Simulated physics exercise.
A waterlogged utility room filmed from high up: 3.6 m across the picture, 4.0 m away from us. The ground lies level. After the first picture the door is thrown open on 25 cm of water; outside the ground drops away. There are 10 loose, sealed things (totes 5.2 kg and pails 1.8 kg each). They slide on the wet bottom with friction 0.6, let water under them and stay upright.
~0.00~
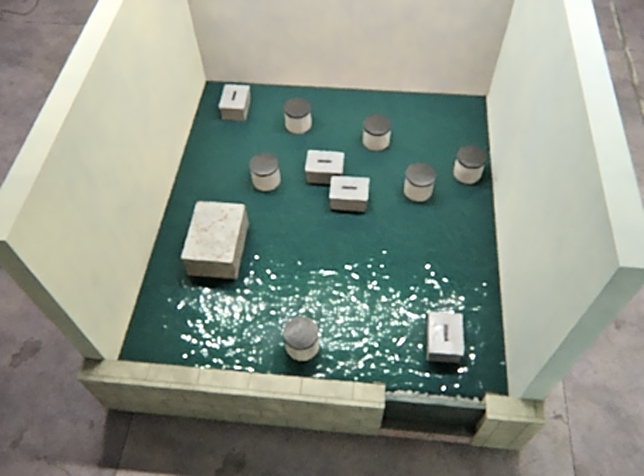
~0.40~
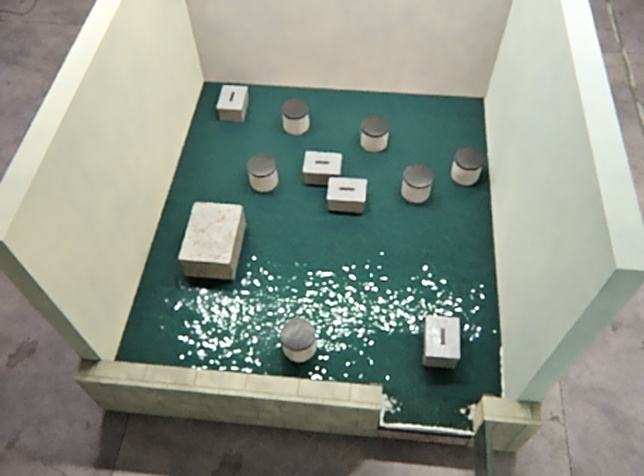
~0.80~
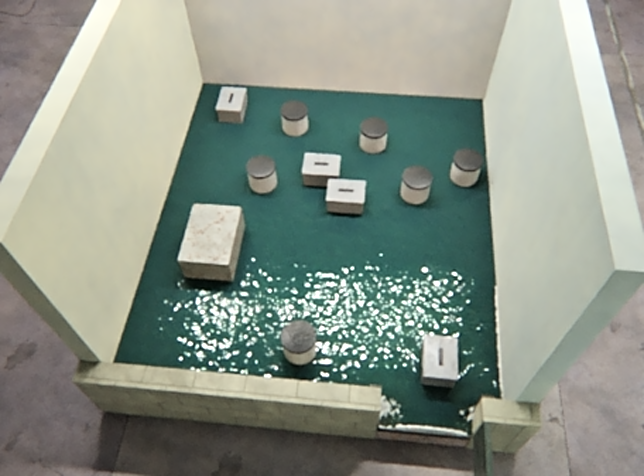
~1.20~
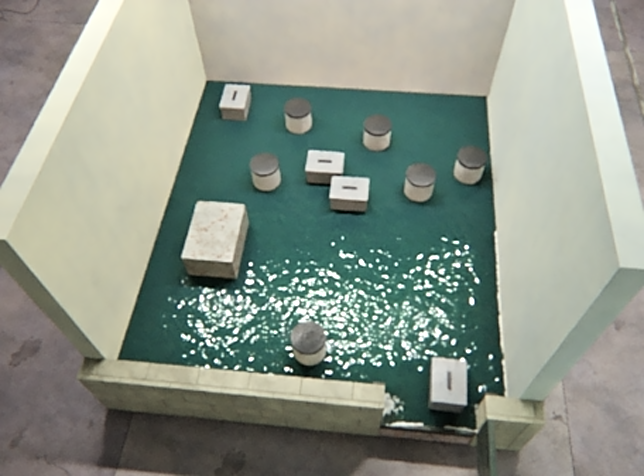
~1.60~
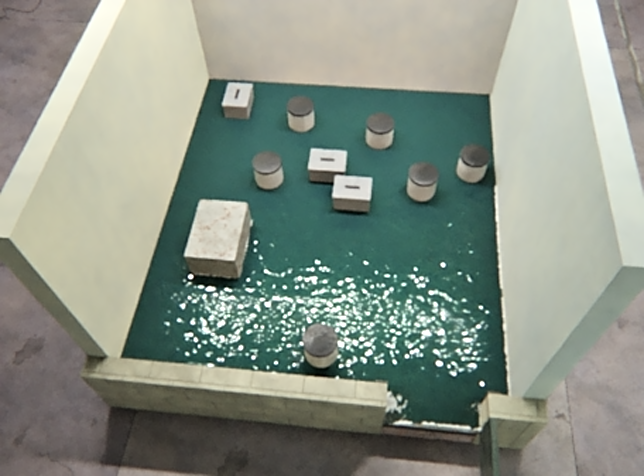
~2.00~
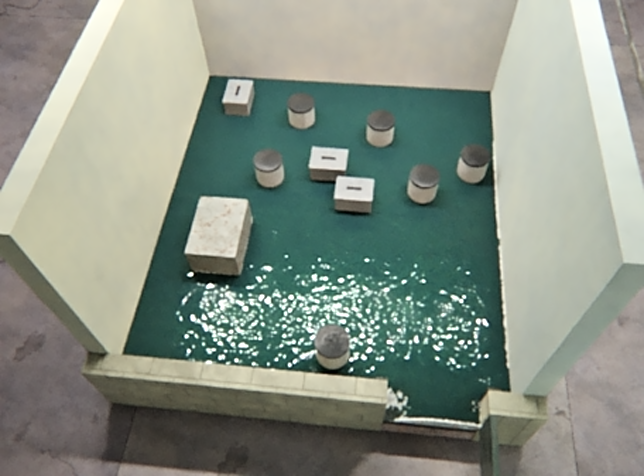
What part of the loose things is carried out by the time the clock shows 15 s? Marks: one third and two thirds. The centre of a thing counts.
It is between one and two thirds.
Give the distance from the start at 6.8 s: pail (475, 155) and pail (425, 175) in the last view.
In turn: 60 cm, 80 cm.
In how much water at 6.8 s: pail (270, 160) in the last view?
Roughly 20 cm.
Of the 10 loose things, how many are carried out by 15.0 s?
4 of them.
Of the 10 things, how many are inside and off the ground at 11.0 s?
8 of them.
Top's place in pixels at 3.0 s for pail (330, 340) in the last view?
Near (372, 357).
After 3.0 s 1 of 10 are out; 9 afloat.
After 6.8 s 2 of 10 are out; 8 afloat.
After 11.0 s 2 of 10 are out; 8 afloat.
After 15.0 s 4 of 10 are out; 6 afloat.
